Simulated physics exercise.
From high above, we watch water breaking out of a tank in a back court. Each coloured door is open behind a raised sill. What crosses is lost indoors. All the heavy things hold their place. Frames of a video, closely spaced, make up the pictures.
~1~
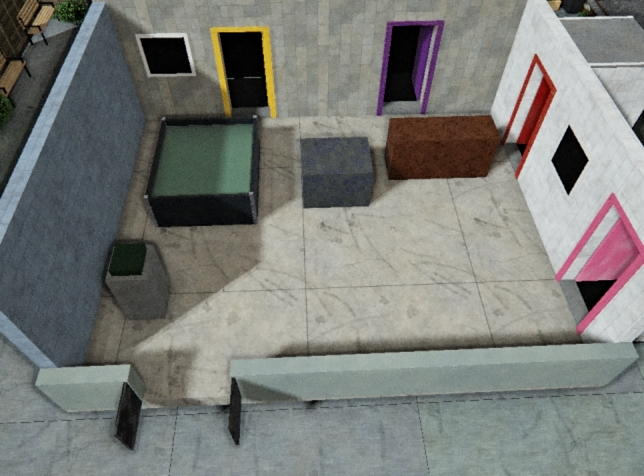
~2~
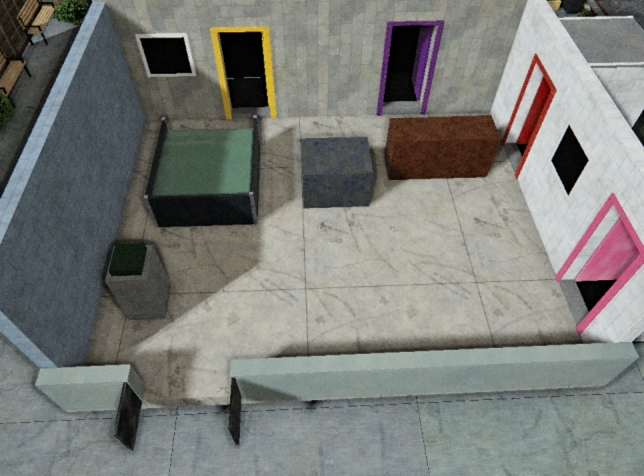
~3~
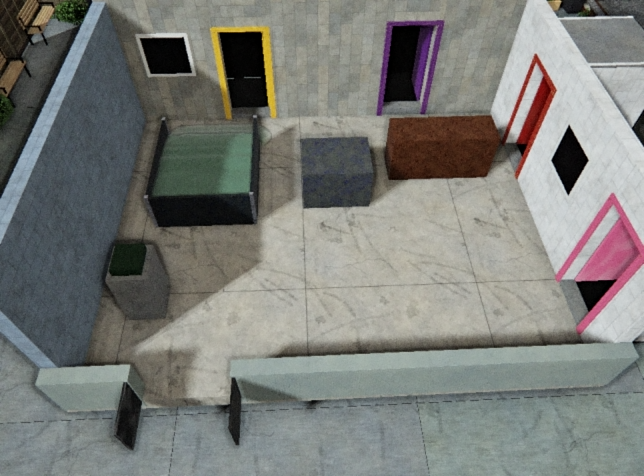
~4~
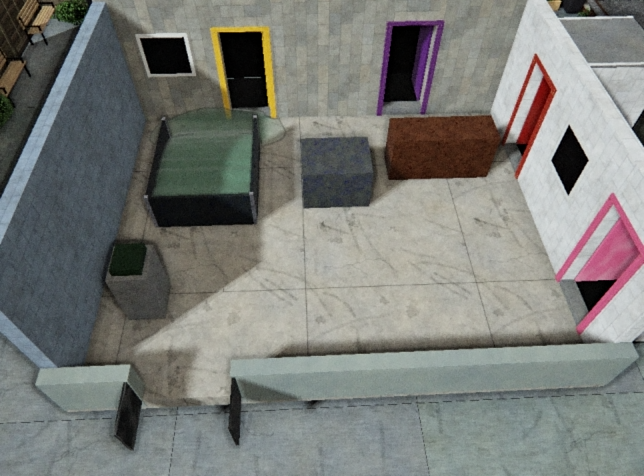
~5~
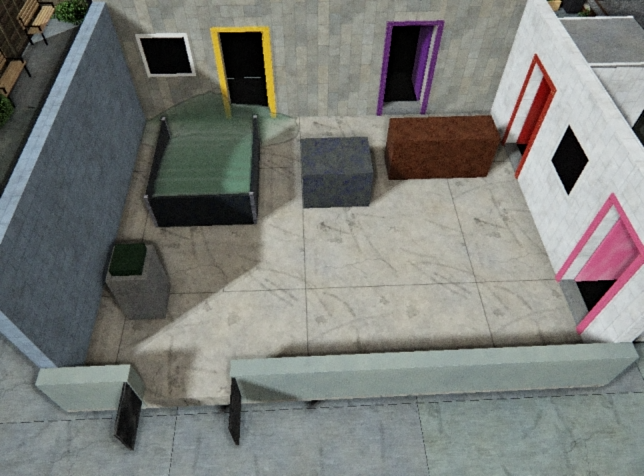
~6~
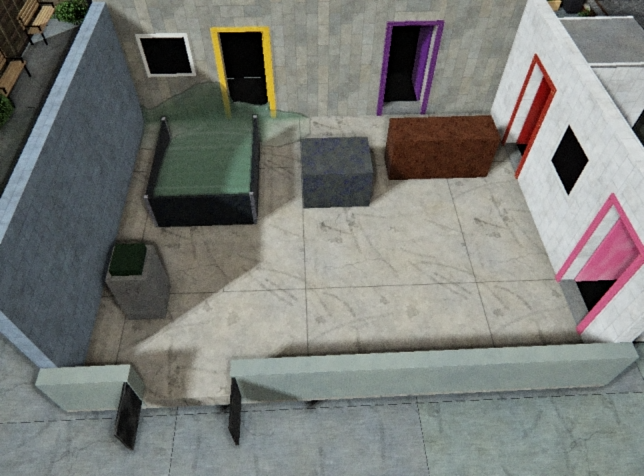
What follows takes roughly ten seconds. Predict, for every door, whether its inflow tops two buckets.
Red door: Tops two buckets; purple door: Does not top two buckets; yellow door: Tops two buckets; pink door: Does not top two buckets.
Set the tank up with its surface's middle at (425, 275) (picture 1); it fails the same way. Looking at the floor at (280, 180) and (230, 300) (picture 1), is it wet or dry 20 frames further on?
Parched, soaked.
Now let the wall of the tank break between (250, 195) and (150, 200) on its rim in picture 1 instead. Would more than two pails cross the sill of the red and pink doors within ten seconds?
The red door remains below and the pink door exceeds the limit.
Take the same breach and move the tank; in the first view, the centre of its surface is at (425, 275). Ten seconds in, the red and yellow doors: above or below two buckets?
Result: Red door tops the limit; yellow door stays inside the limit.
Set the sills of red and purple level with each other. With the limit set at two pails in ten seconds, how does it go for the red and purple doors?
Result: Red door remains below the limit; purple door remains below the limit.
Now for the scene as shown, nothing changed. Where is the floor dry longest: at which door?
My answer: The pink one.
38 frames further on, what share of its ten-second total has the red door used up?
Near 85 %, I'd say.
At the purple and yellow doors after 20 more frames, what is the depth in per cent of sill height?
I reckon it's around 20 and then 170 per cent.
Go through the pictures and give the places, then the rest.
The first frame shows the water tank at (205, 158) is whole and still.
In the second frame, water pours out on the water tank's far side and has run to (262, 144).
In the third frame, water pours out on the water tank's far side and has run to (268, 135).
In the fourth frame, the front is at (274, 119), out from the gap on the water tank's far side.
In the fifth frame, the front is at (292, 119), out from the gap on the water tank's far side.
In the sixth frame, the front is at (308, 118), out from the gap on the water tank's far side.
A moment on, water covers 10 % of the floor; the red door not reached, the purple door not reached, the yellow door far over two buckets in, the pink door not reached.
Next, water covers 25 % of the floor; the red door not reached, the purple door wet at the sill, nothing in, the yellow door far over two buckets in, the pink door not reached.
Then, water covers 40 % of the floor; the red door under two buckets in, the purple door wet at the sill, nothing in, the yellow door far over two buckets in, the pink door not reached.
Later, water covers 75 % of the floor; the red door over two buckets in, the purple door wet at the sill, nothing in, the yellow door far over two buckets in, the pink door wet at the sill, nothing in.
In the end, water covers 90 % of the floor; the red door over two buckets in, the purple door wet at the sill, nothing in, the yellow door far over two buckets in, the pink door wet at the sill, nothing in.
